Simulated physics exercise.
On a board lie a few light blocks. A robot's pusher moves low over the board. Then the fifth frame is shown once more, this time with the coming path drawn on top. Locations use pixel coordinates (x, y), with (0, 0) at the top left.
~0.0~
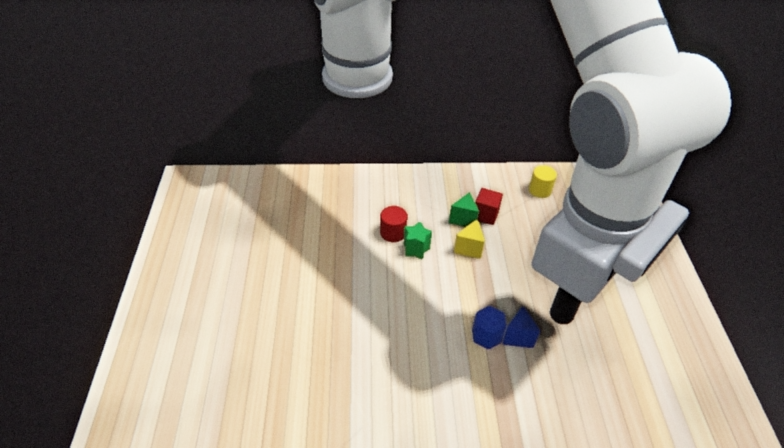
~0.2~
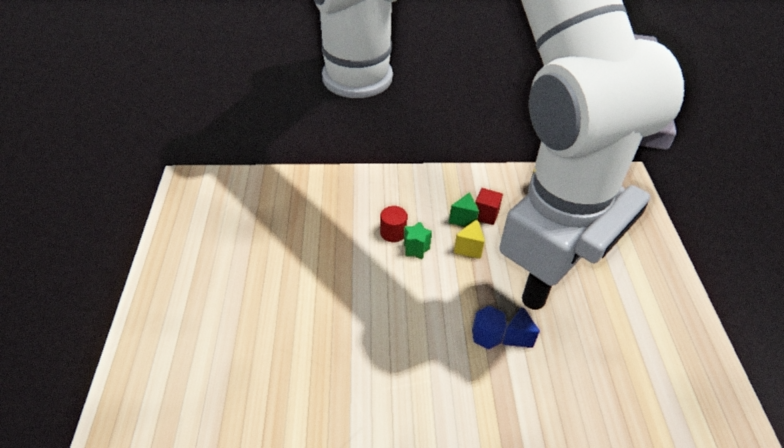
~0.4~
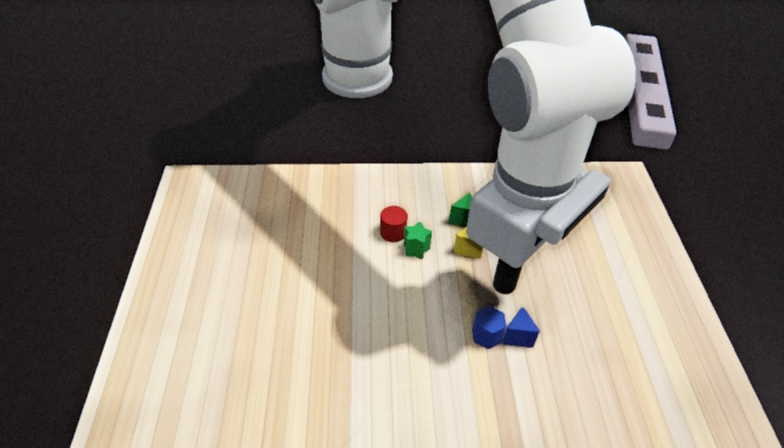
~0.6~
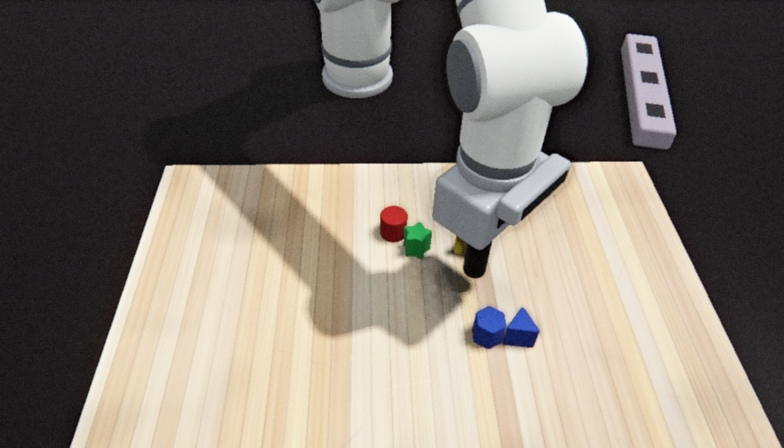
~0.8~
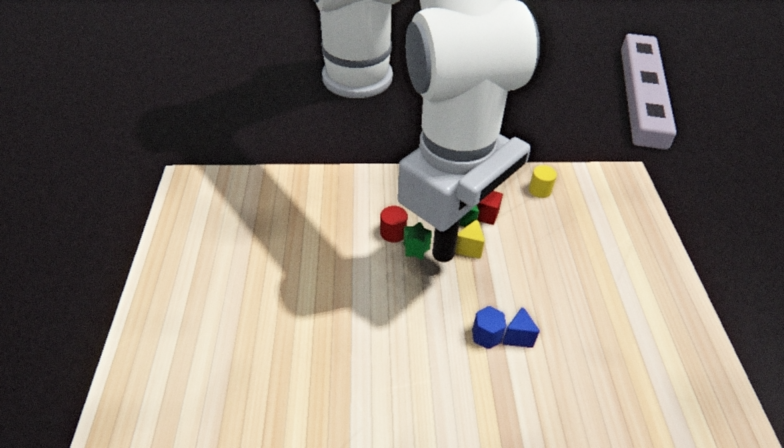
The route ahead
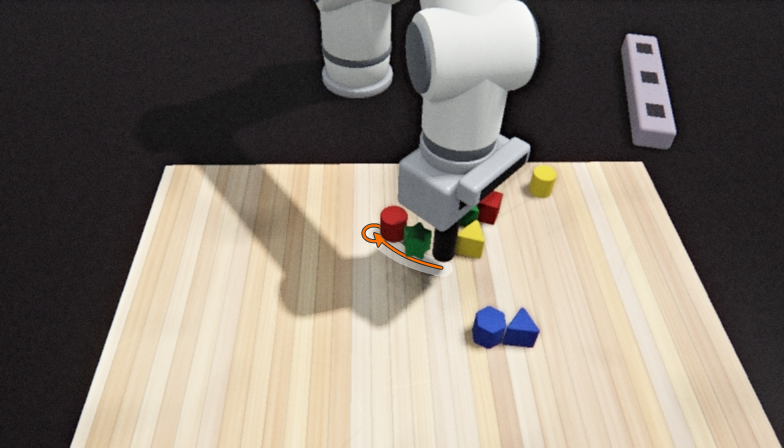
In this clip, a robot arm moves its black-tipped pusher steadily left and away from the viewer over a wooden board, passing behind two blue blocks to a spot near the green star and yellow triangular piece, while the blocks stay still.
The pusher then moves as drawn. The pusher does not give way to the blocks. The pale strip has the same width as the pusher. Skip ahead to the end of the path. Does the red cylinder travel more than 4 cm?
In short: Yes.
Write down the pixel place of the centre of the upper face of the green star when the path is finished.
It will end up at (385, 203).
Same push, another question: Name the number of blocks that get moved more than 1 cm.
The way I see it, the answer is two.
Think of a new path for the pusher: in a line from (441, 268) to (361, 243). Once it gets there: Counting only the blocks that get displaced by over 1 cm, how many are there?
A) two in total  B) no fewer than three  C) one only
Answer: A.
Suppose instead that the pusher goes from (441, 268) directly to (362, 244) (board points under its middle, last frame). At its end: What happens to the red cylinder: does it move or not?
That block slides.
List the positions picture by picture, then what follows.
The first frame shows pusher's lower end (561, 316); red cylinder (394, 214); green star (418, 231); yellow triangular piece (473, 231).
The second frame shows pusher (533, 301); blocks still.
The third frame shows pusher (504, 286); blocks still.
The fourth frame shows pusher (474, 271); blocks still.
The fifth frame shows pusher (443, 255); red cylinder (394, 214); green star (418, 231); yellow triangular piece (473, 231).
Drawn move, from (441, 268) over (415, 260) and (392, 248) to (374, 233).
What follows on the original path. One third of the way, pusher (415, 247); red cylinder (393, 211); green star (410, 226), turned 45° clockwise.
Two thirds of the way, pusher (392, 235); red cylinder (386, 199); green star (396, 215), turned 70° clockwise.
At the end, pusher (374, 220); red cylinder (383, 186); green star (385, 203), turned 90° clockwise; yellow triangular piece still.
